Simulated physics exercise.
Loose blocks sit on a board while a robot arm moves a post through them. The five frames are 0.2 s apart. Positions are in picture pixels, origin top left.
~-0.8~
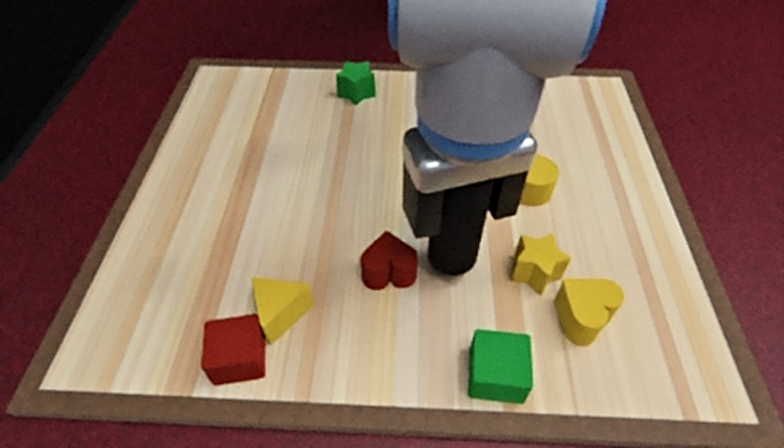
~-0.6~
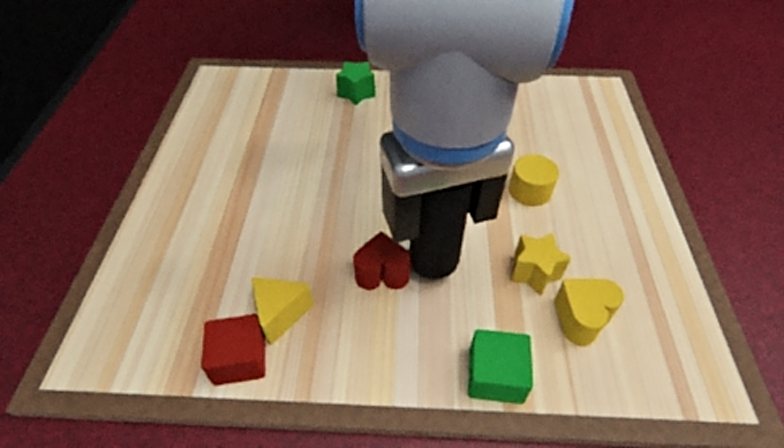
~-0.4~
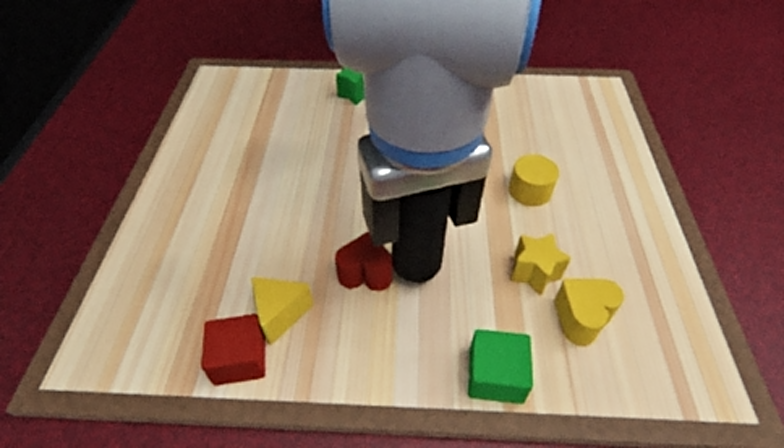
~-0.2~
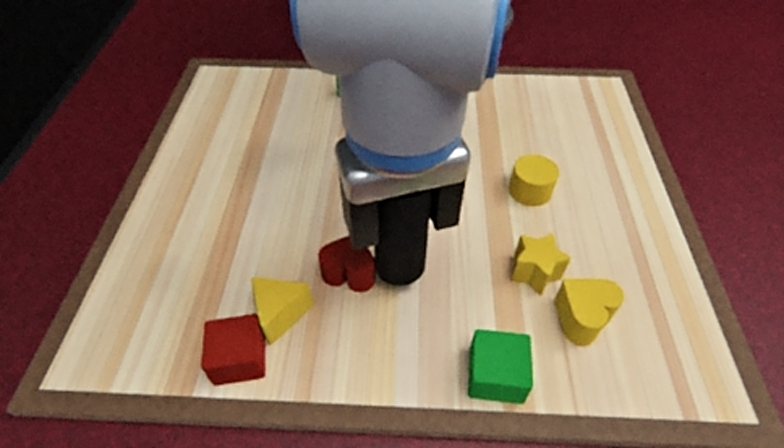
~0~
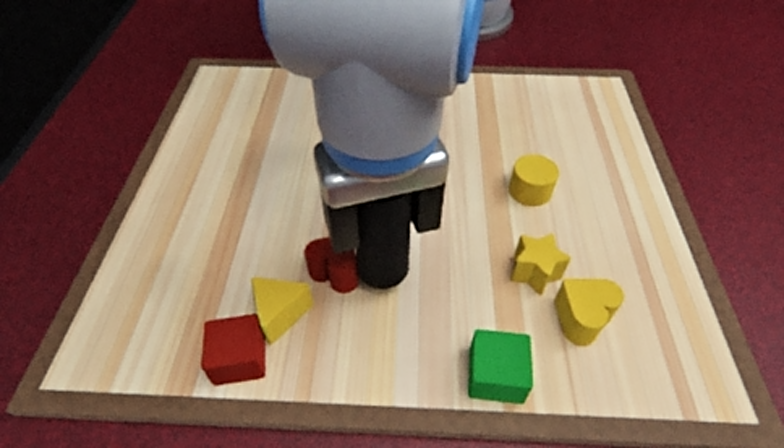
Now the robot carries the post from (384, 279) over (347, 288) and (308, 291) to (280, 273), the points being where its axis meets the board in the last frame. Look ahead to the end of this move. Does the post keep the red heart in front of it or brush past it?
It stays on the post's front.
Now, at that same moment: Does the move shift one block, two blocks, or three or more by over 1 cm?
I'm going with three or more.
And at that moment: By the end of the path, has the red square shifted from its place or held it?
The result: It moves.
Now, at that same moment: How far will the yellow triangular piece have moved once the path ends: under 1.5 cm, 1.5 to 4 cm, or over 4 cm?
Ends 1.5 to 4 cm away.
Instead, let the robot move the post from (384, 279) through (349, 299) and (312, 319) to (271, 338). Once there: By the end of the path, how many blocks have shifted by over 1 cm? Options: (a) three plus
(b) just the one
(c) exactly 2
My pick is a.
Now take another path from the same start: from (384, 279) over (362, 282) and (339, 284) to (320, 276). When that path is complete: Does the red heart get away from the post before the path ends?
Final answer: No.
On the path given first. One third of the way, post at (343, 278); red heart at (303, 248), turned 45° clockwise.
Two thirds of the way, post at (304, 280); red square at (212, 351), turned 20° anticlockwise; yellow triangular piece at (245, 301), turned 10° anticlockwise; red heart at (273, 240), turned 80° clockwise.
At the end, post at (276, 262); red square at (210, 352), turned 20° anticlockwise; yellow triangular piece at (235, 300), turned 30° anticlockwise; red heart at (248, 224), turned 70° clockwise.
